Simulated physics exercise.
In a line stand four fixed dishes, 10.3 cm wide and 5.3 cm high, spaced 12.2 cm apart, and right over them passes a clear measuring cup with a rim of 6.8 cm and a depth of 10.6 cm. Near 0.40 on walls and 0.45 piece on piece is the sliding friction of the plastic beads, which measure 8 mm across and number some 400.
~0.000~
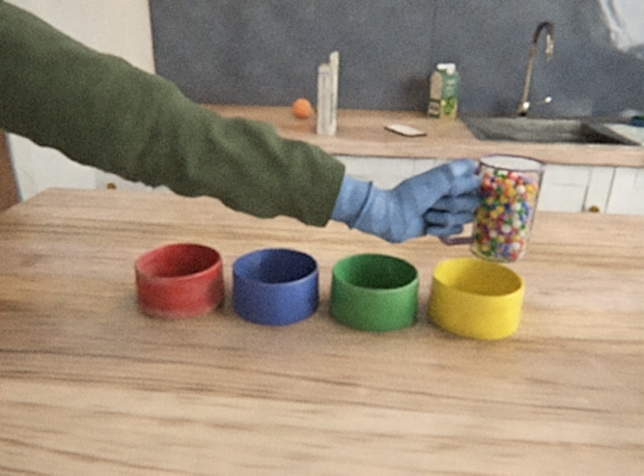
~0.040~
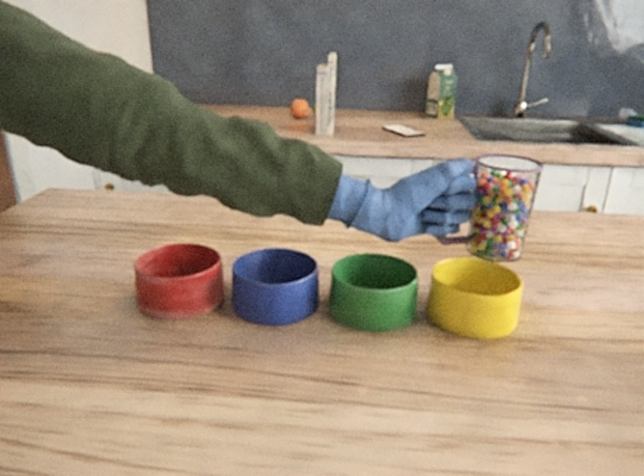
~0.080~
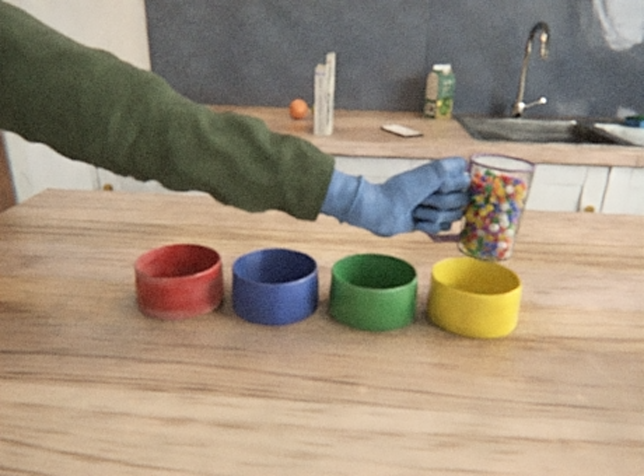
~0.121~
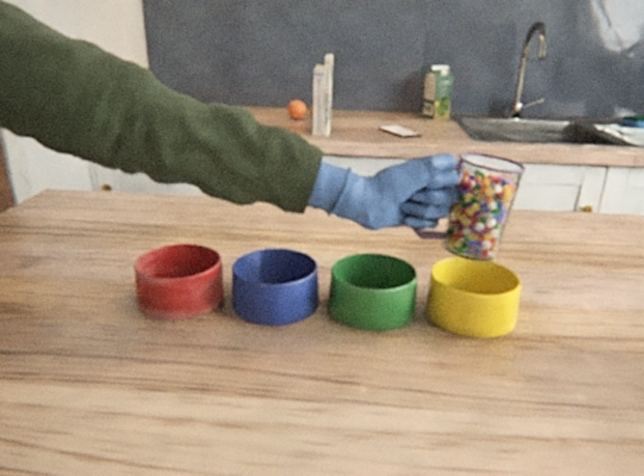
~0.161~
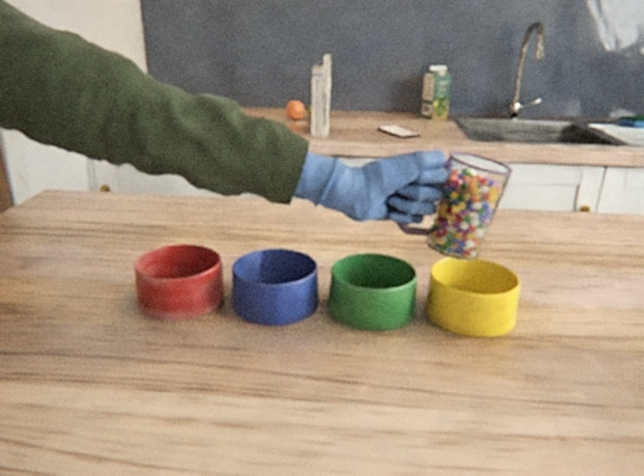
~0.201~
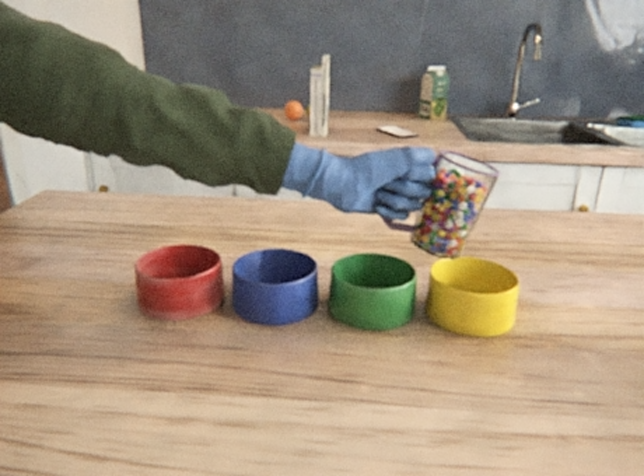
The clip opens on a blue-gloved hand in a green sleeve holding a clear cup of colorful pieces upright near the yellow dish, right of green, blue and red dishes on a wooden table. The hand moves the cup a short way left, gradually tilting it slightly to the right.
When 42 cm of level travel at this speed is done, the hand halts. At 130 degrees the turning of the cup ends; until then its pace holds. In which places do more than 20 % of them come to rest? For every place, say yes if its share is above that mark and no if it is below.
Red: Yes, blue: No, green: No, yellow: No, counter: No.
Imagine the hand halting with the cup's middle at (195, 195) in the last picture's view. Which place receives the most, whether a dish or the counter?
Result: Biggest portion at blue.
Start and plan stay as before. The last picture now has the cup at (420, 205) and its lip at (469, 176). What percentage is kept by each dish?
The red dish keeps 100, the blue dish 0, the green dish 0 and the yellow dish 0.
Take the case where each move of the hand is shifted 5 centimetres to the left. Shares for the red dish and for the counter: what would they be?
The red one would get 90 and the counter 10.
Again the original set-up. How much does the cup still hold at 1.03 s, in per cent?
90 %.
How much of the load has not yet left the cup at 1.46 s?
Roughly 5 per cent of the load.
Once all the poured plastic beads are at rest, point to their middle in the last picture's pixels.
My guess is close to (189, 284).
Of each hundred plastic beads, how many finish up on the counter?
The figure is about 5 percent.
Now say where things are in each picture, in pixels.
Cup at (504, 209), tilt 0 degrees, lip at (544, 164), moved 0.0 cm; middle of the pieces at (503, 218); yellow dish at (477, 277); green dish at (375, 271); blue dish at (276, 265); red dish at (179, 260), in the first frame.
Cup at (501, 208), tilt 1 degrees, lip at (541, 164), moved 0.3 cm; middle of the pieces at (500, 218), in the second frame.
Cup at (493, 208), tilt 3 degrees, lip at (534, 165), moved 1.1 cm; middle of the pieces at (492, 217), in the third frame.
Cup at (480, 207), tilt 7 degrees, lip at (523, 167), moved 2.4 cm; middle of the pieces at (478, 217), in the fourth frame.
Cup at (466, 207), tilt 11 degrees, lip at (510, 170), moved 4.0 cm; middle of the pieces at (463, 216), in the fifth frame.
Cup at (451, 206), tilt 15 degrees, lip at (498, 172), moved 5.6 cm; middle of the pieces at (448, 215); yellow dish at (474, 275); green dish at (374, 270); blue dish at (275, 266); red dish at (179, 261). The cup turns about 110 degrees a second and travels 39 cm a second, in the sixth frame.
After 0.70 s, tilt 70 degrees; cup holds 100 %.
After 1.03 s, tilt 106 degrees; cup holds 90 %, blue 5 %.
After 1.46 s, tilt 130 degrees; cup holds 5 %, red 85 %, blue 5 %.
In the end, at 2.1 s, red 90 %, blue 5 %, green 0 %, yellow 0 %, counter 5 %.
